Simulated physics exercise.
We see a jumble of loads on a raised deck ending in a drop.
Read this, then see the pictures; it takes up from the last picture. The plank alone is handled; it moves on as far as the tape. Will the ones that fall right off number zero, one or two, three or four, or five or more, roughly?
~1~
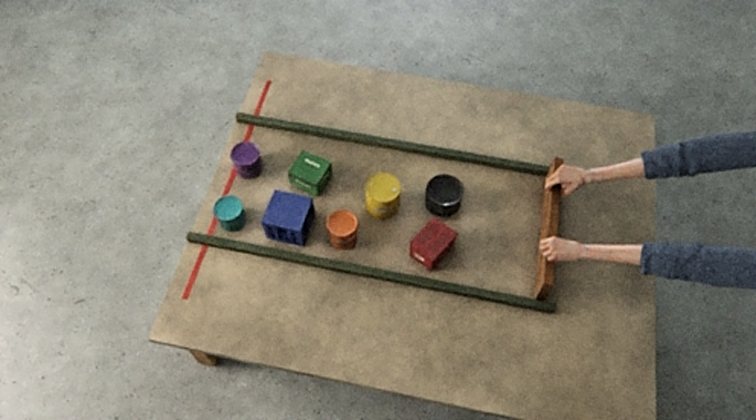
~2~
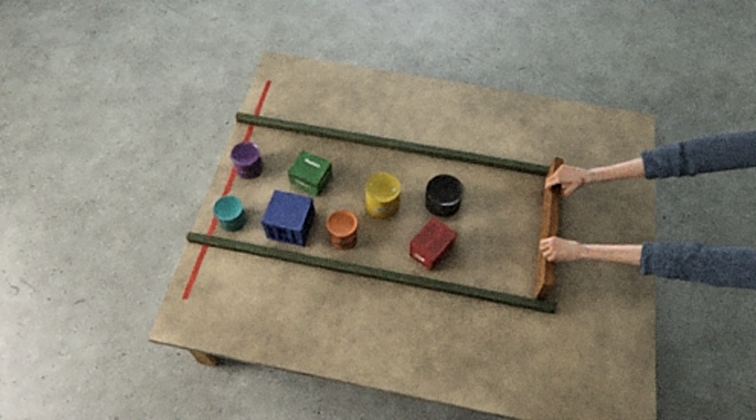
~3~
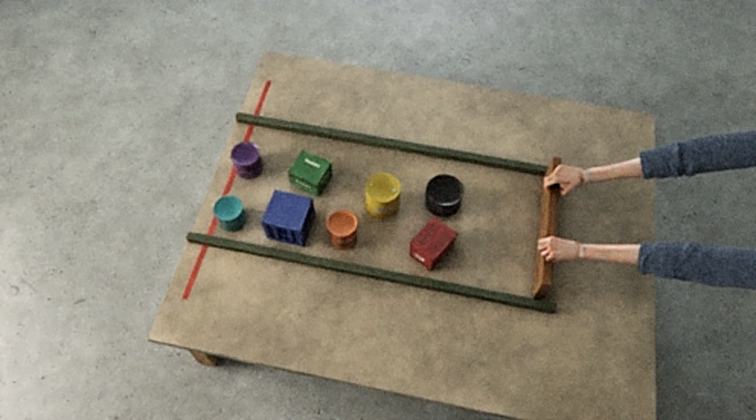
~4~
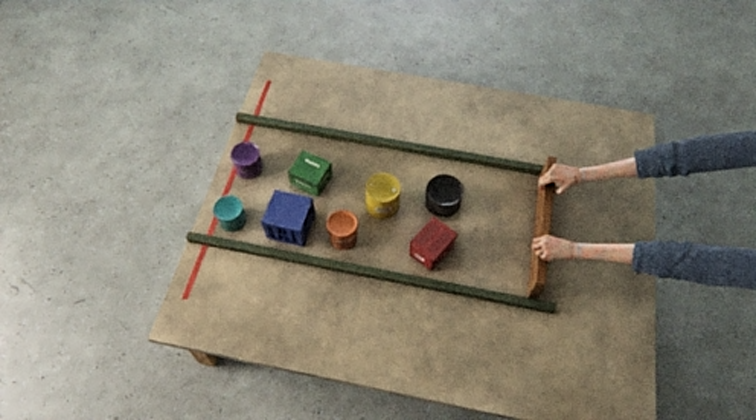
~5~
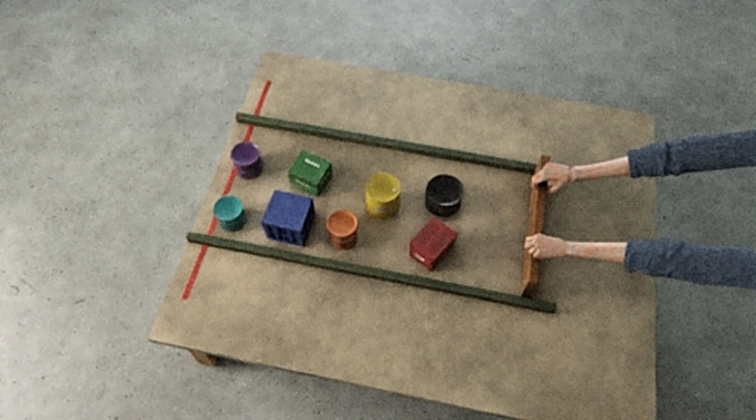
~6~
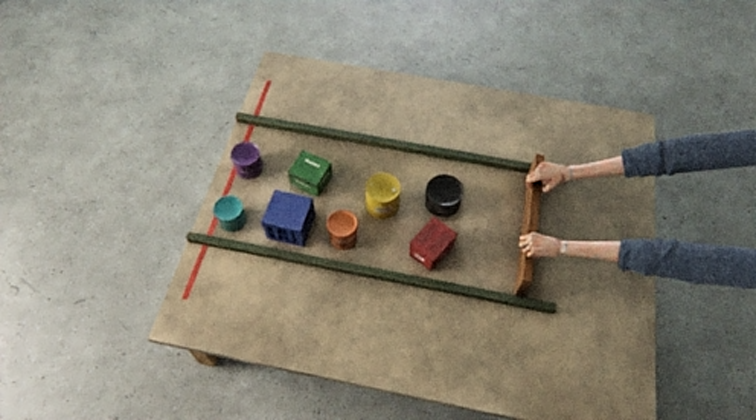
The count that fall off is at least five.
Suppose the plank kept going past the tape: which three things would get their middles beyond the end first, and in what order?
Turquoise pail, purple pail, blue crate.
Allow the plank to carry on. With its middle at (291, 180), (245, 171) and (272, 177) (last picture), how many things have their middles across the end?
The counts: 2, 5 and 3.
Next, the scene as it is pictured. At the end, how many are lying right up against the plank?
At rest, 3 are in contact.
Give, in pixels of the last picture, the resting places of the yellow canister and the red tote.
The yellow canister comes to rest at (209, 176), and the red tote comes to rest at (200, 209).
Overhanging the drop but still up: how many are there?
Number: 3.
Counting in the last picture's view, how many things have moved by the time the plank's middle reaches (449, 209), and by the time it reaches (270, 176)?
The counts are 2 and 8.
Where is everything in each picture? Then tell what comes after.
In the first frame, purple pail (247, 161); turquoise pail (230, 214); blue crate (289, 218); plank (549, 227); tape (231, 179).
In the second frame, turquoise pail (230, 214); yellow canister (383, 196).
In the third frame, blue crate (289, 218); black pail (444, 196).
In the fourth frame, purple pail (247, 161); plank (542, 226).
In the fifth frame, turquoise pail (230, 214); green box (311, 174).
In the sixth frame, purple pail (247, 161); turquoise pail (230, 214); blue crate (289, 218); plank (530, 224); tape (231, 179).
Soon after, none off yet; purple pail at rest near (247, 161); turquoise pail at rest near (230, 214); blue crate at rest near (289, 218).
In the end, the number that fall off is five or more; gone, orange pail, green box, blue crate, turquoise pail and purple pail.
